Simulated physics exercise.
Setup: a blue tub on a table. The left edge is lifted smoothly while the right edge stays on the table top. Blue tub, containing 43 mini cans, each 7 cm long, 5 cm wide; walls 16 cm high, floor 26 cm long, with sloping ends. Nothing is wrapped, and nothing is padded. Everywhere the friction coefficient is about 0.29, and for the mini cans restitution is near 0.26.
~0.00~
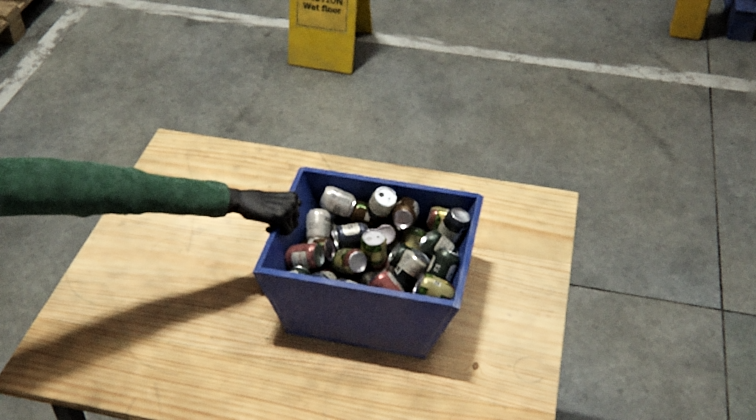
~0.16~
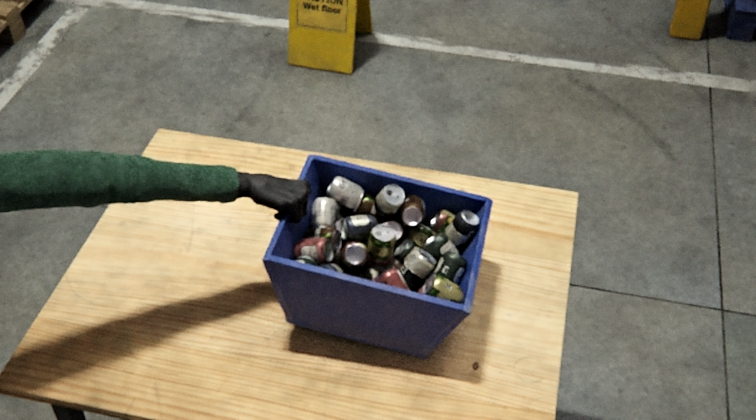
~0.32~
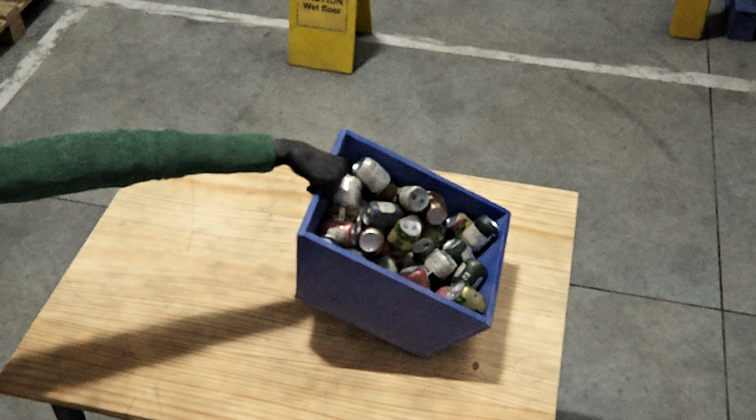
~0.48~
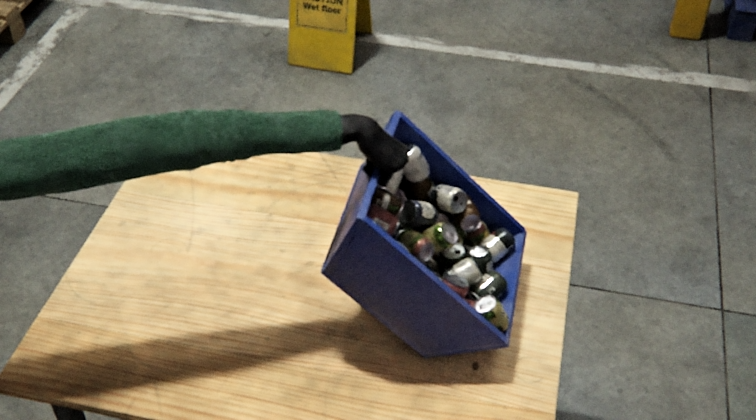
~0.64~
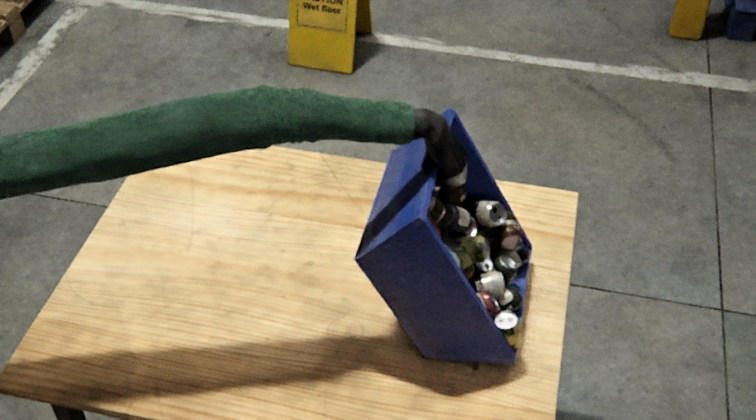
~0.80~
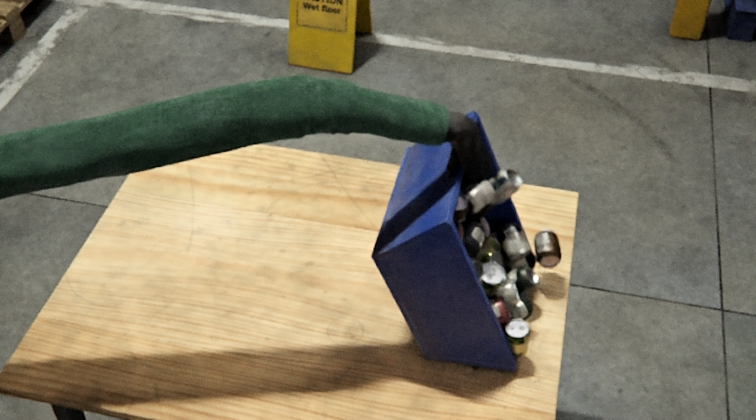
At the start, a blue tub full of small cans sits upright on a wooden table, a green-sleeved arm's dark hand at its left rim. The hand lifts that side, tilting the tub steeply rightward as the cans shift toward the lower side, and one can comes out past the rim.
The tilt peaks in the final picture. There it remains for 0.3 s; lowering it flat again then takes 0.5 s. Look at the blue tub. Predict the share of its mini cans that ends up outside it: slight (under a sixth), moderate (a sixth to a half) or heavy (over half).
Moderate.
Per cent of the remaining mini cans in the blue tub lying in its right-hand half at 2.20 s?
Around 60%.
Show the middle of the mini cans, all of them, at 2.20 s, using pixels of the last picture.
(401, 279).
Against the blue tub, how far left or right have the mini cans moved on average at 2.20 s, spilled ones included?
About 18 cm to the right.
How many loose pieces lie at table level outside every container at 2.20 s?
Around 2 in all.
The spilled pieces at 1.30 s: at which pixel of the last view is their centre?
Look close to (569, 308) and you'll find it.
After 1.02 s, tilt 67°; the blue tub is down by 7 of 43.
After 1.30 s, tilt 43°; the blue tub is down by 11 of 43.
After 1.70 s, tilt 0°; the blue tub is down by 12 of 43.
Final count (at 2.20 s), the blue tub is down by 12 of 43. Asked share, 12 of 43, 28 per cent.
